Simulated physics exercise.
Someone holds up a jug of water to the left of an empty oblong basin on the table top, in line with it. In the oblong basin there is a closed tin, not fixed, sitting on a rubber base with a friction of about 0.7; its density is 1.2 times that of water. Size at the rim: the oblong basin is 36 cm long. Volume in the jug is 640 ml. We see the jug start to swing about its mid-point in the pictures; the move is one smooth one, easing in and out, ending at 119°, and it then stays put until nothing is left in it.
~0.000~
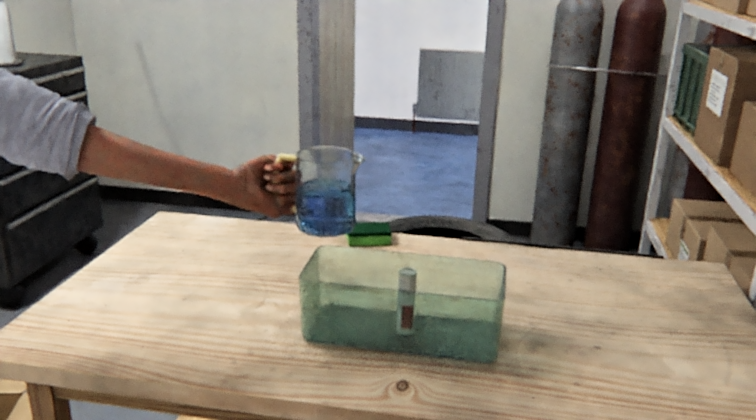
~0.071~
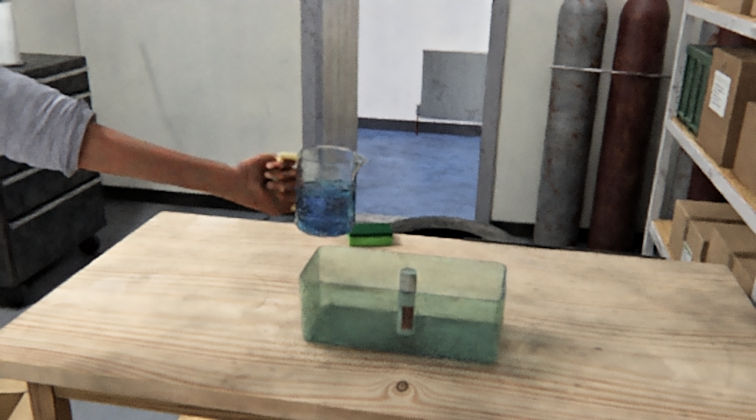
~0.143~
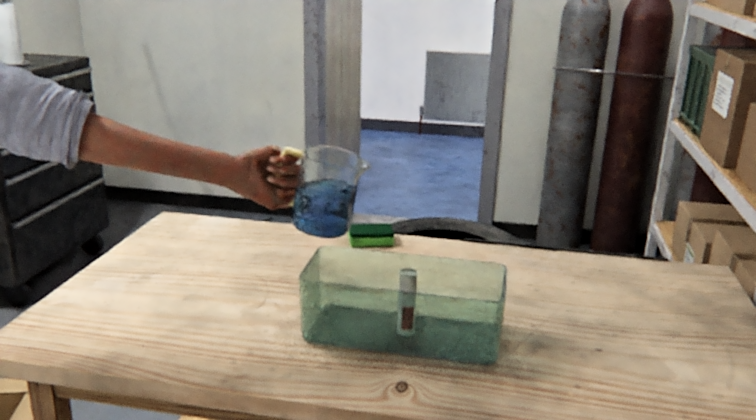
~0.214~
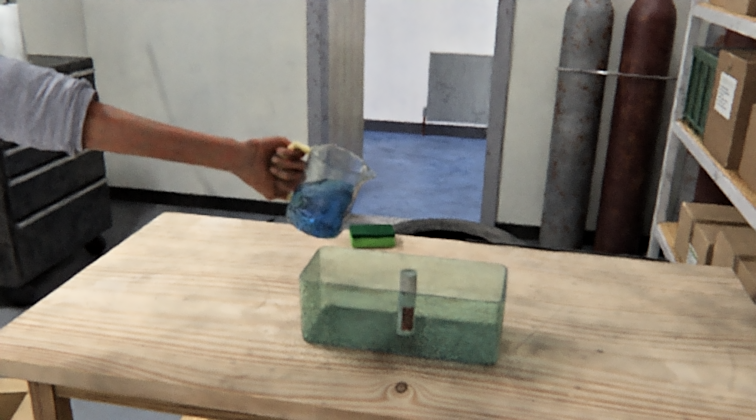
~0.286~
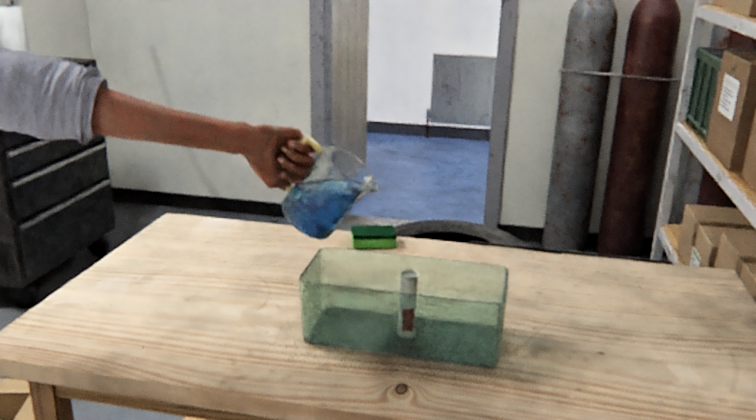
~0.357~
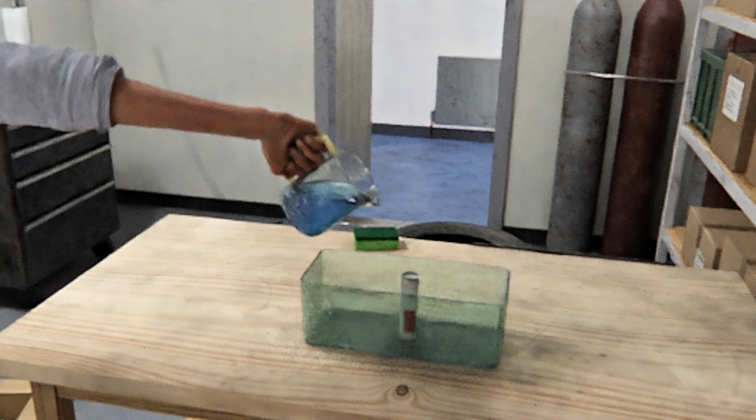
Glass jug of blue liquid tilting smoothly to the right in a person's hand above a table with a greenish oblong basin.
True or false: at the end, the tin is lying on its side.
True.
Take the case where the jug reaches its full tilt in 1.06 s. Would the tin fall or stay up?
With that tilt, the tin tips.
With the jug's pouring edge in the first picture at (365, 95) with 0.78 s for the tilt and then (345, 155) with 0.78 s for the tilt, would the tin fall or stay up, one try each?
Try 1: Tipped over; try 2: Still standing.
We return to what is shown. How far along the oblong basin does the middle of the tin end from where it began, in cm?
The tin's middle ends up about 10.5 cm along the basin.
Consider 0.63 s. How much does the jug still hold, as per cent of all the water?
Roughly 56 %.
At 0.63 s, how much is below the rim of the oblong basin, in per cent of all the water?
Close to 16 in a hundred.
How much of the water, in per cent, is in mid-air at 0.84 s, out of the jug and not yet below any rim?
About 10 percent.
Then, 0.63 s in, the tilt is 109° and 56 per cent is still to pour; the tin stands where it began.
Then, 0.84 s in, the tilt is 119° and 9 per cent is still to pour; the tin leans 5°.
Then, 1.05 s in, the tilt is 119° and 0 per cent is still to pour; the tin leans 42°.
Then, 1.28 s in, the tilt is 119° and 0 per cent is still to pour; the tin lies on its side.
Finally, the tin lies on its side.
